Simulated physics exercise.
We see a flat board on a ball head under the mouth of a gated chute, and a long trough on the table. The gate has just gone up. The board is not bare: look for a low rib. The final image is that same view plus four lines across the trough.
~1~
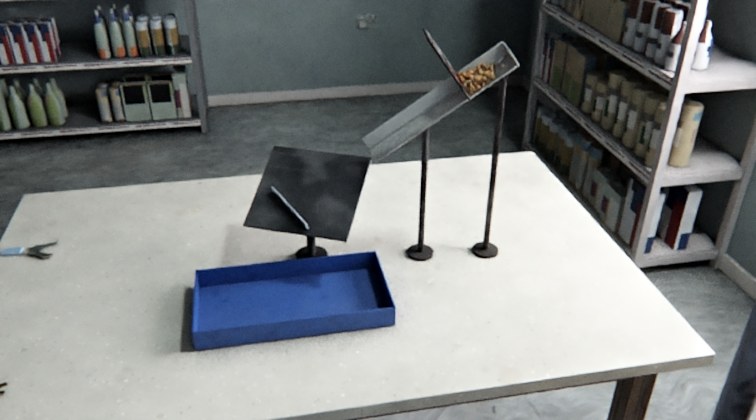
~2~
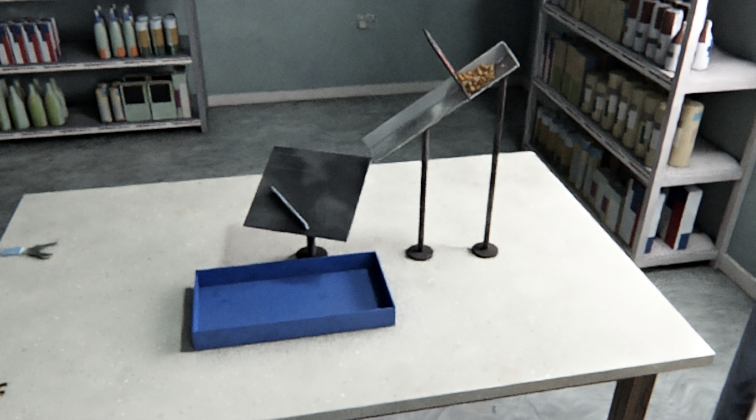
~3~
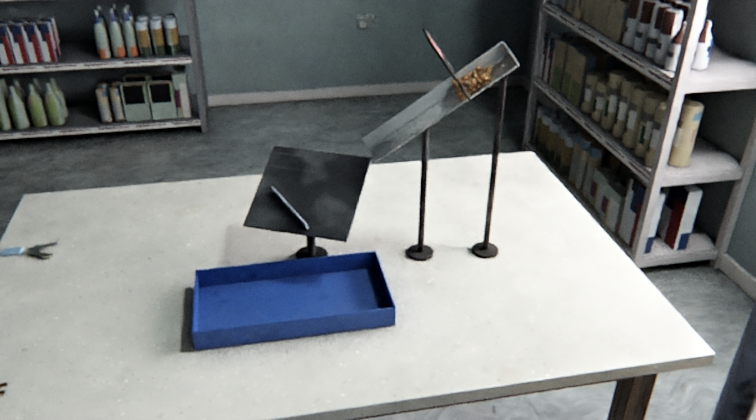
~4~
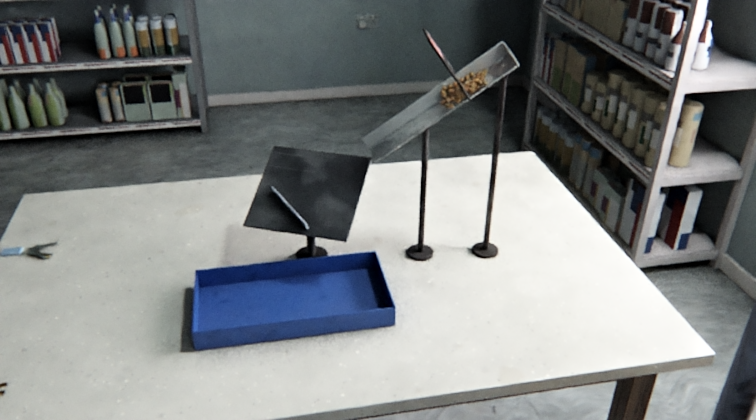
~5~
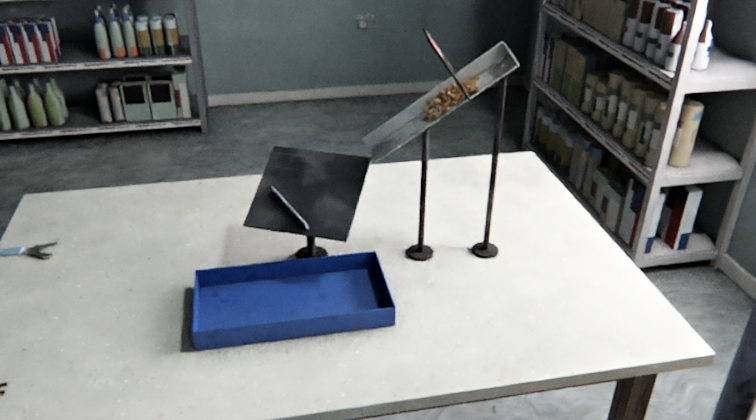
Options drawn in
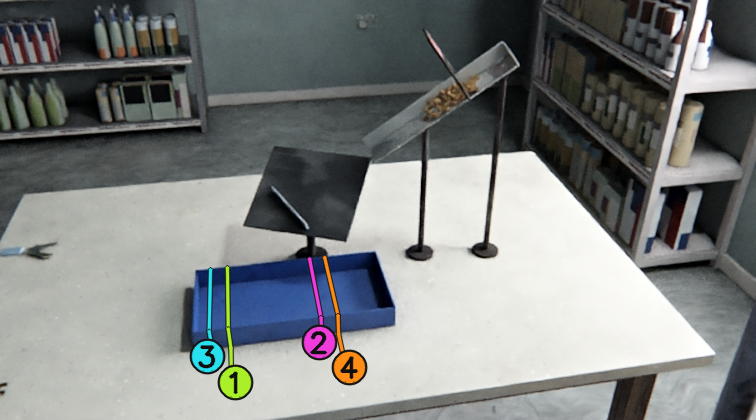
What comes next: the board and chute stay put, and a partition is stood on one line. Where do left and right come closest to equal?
Best: 2.
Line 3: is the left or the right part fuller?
The right side.
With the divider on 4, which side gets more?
More lands on the left.
On the marked copy, line 1 crosses the front rim at (228, 328); line 2 crosses the front rim at (320, 316); line 3 crosses the front rim at (209, 330); line 4 crosses the front rim at (337, 314).
With 1, of what is caught, a small part on the left of the divider, most on the right.
With 2, of what is caught, about a third on the left of the divider, about two thirds on the right.
With 3, of what is caught, a stray few on the left of the divider, nearly all on the right.
With 4, of what is caught, most on the left of the divider, a small part on the right.
